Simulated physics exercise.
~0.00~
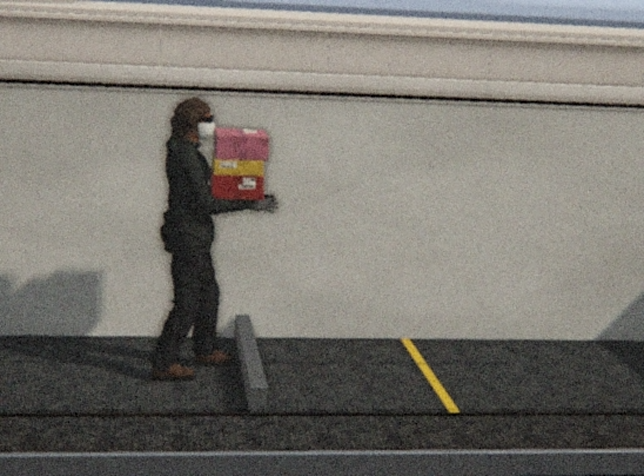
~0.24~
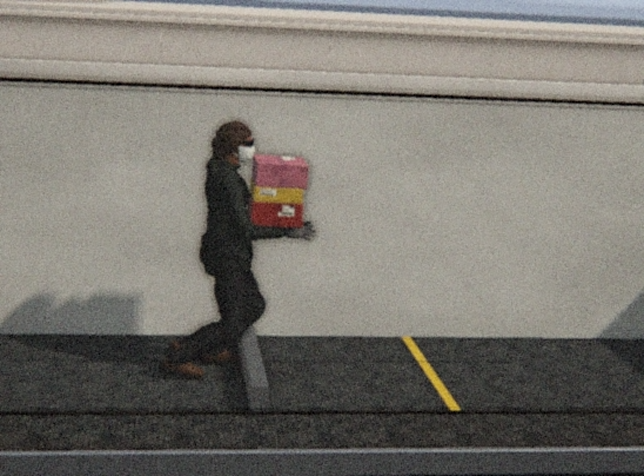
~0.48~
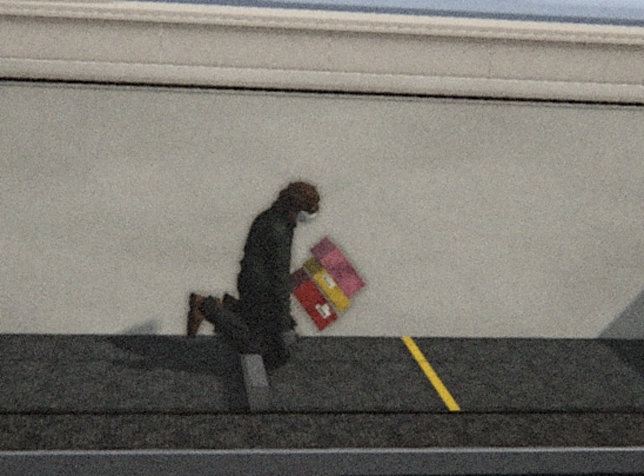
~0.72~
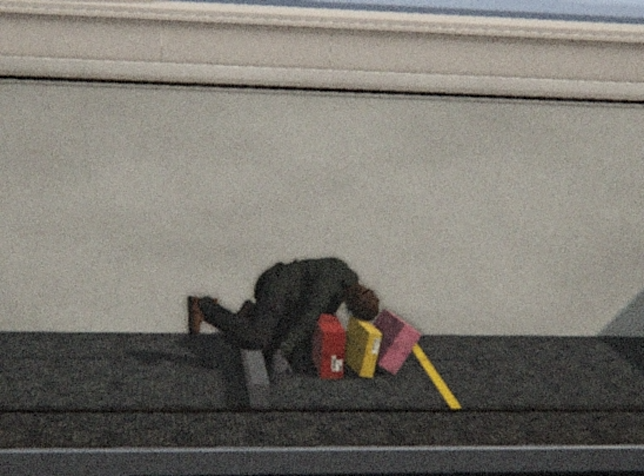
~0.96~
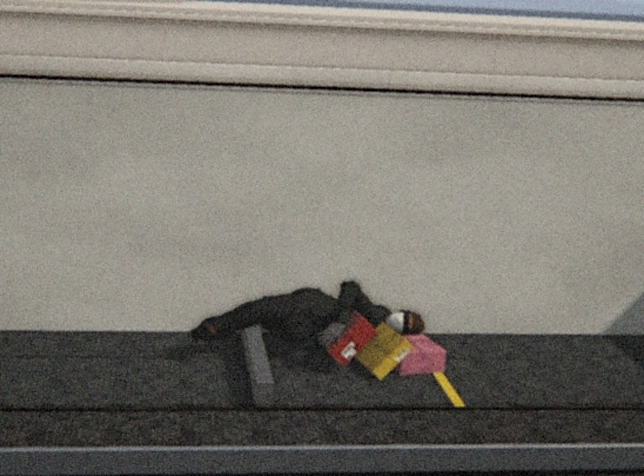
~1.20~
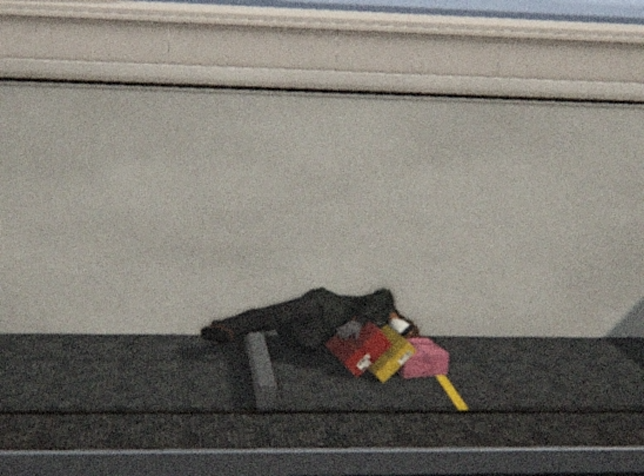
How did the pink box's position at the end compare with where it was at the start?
At the start the pink box was on top of the stack in the person's arms, up near their face. By the end it lay on the ground farther to the right, just short of the yellow line.
A person in dark clothes carrying three stacked boxes tripped at a low rail, dropped to their knees and pitched forward as the boxes tipped and spilled, ending sprawled over the rail with their head and the boxes short of the yellow line.
